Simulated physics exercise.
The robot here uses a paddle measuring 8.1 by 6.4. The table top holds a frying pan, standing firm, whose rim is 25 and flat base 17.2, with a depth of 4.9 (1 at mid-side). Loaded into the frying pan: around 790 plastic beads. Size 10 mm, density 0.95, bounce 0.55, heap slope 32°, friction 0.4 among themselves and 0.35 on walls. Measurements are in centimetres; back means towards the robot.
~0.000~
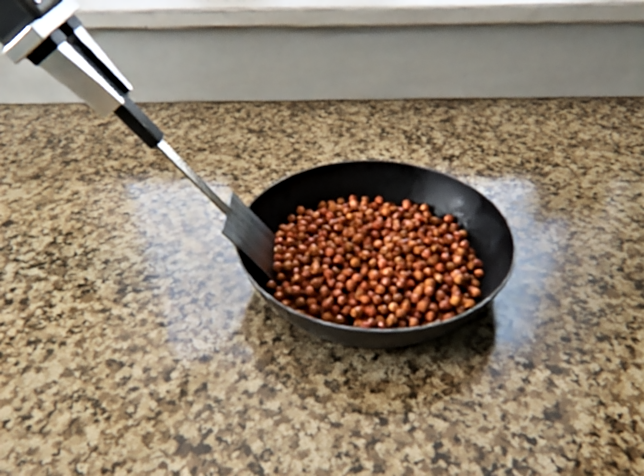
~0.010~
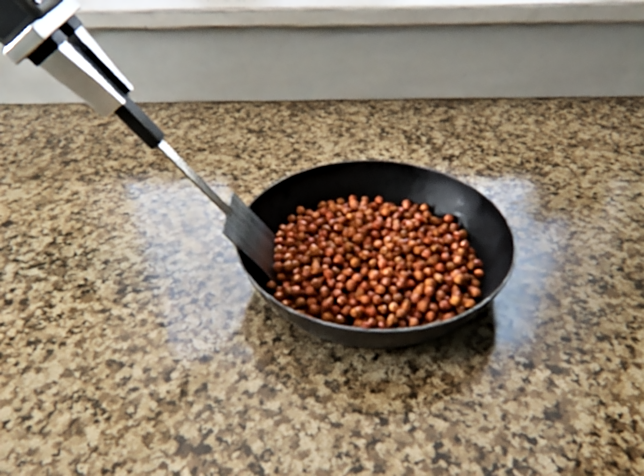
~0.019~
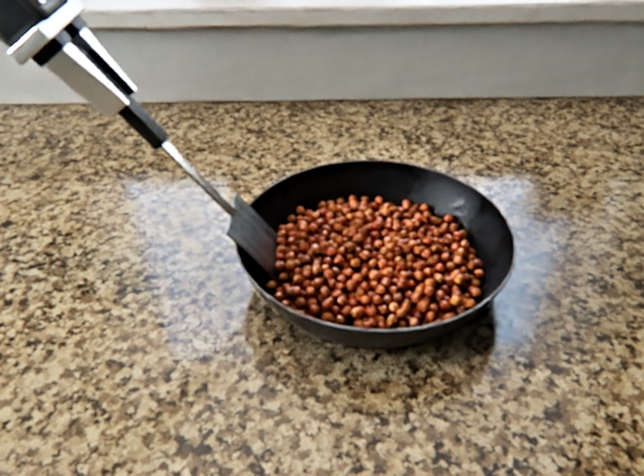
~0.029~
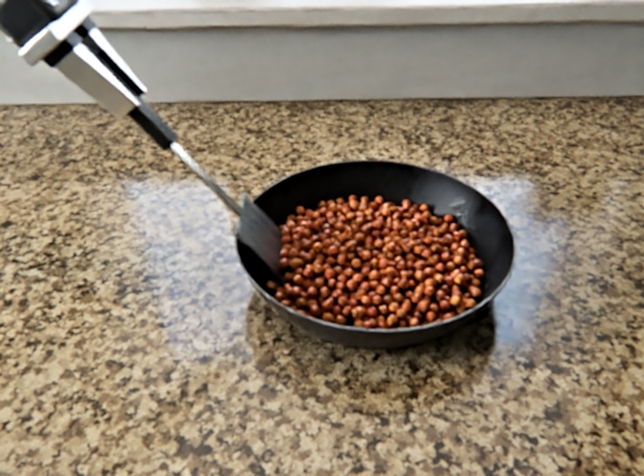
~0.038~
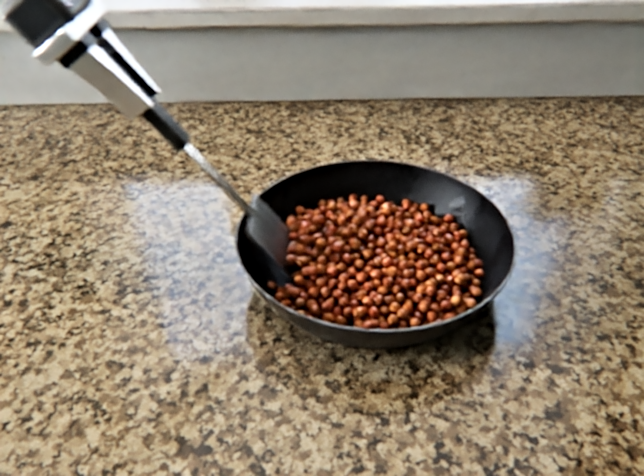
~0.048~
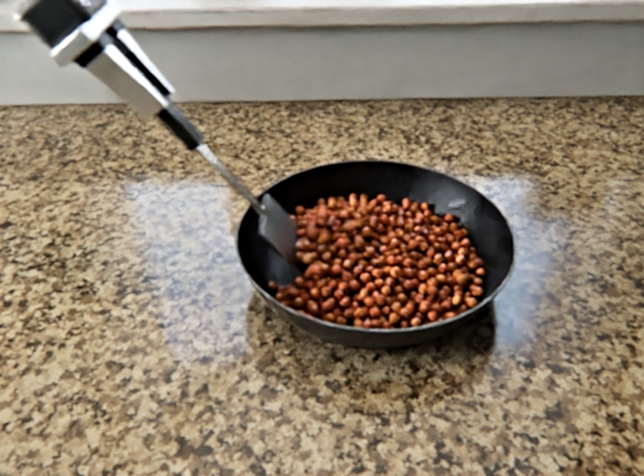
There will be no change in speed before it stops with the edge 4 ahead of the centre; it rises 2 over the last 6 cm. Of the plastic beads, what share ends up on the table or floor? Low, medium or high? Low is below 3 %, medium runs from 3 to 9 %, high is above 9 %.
The share is medium, from 3 to 9 %.
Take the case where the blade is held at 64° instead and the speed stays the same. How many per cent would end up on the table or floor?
In that case around 5 per cent.
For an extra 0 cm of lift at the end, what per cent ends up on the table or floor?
Result: Approx. 0 %.
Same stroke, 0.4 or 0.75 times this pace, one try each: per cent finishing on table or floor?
I'd say near 0 and then near 0 per cent.
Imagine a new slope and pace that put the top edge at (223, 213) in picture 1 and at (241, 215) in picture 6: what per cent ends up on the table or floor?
Around 0 per cent finishes there.
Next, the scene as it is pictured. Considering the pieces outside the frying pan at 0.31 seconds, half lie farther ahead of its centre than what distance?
I'd say some 20 centimetres.
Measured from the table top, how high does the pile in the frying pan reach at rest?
Height at the end: Around 5.0 cm.
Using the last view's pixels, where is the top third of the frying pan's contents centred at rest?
(446, 244).
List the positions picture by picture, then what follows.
In the first picture, the paddle top edge at (227, 211), sloping 55°; upper third of the load around (372, 253), from x 270 to 480, top at y 200; 786 in the frying pan.
In the second picture, the paddle top edge at (227, 211), sloping 55°; upper third of the load around (373, 253), from x 270 to 480, top at y 200.
In the third picture, the paddle top edge at (231, 211), sloping 55°; upper third of the load around (371, 253), from x 270 to 480, top at y 200.
In the fourth picture, the paddle top edge at (239, 212), sloping 55°; upper third of the load around (367, 253), from x 270 to 480, top at y 200.
In the fifth picture, the paddle top edge at (251, 213), sloping 55°; upper third of the load around (366, 251), from x 270 to 480, top at y 200.
In the sixth picture, the paddle top edge at (264, 213), sloping 55°; upper third of the load around (367, 249), from x 275 to 480, top at y 200; 786 in the frying pan.
After 0.07 s, sloping 55°, highest piece 7 above the table; 786 in the frying pan.
After 0.09 s, sloping 55°, highest piece 8 above the table; 786 in the frying pan.
After 0.31 s, sloping 55°, highest piece 7 above the table; 742 in the frying pan, 36 on the table or floor, 8 on the blade or in flight.
After 1.36 s, sloping 55°, highest piece 5 above the table; 741 in the frying pan, 45 on the table or floor.
In the end, 741 in the frying pan, 45 on the table or floor. That is 6 % on the table or floor.
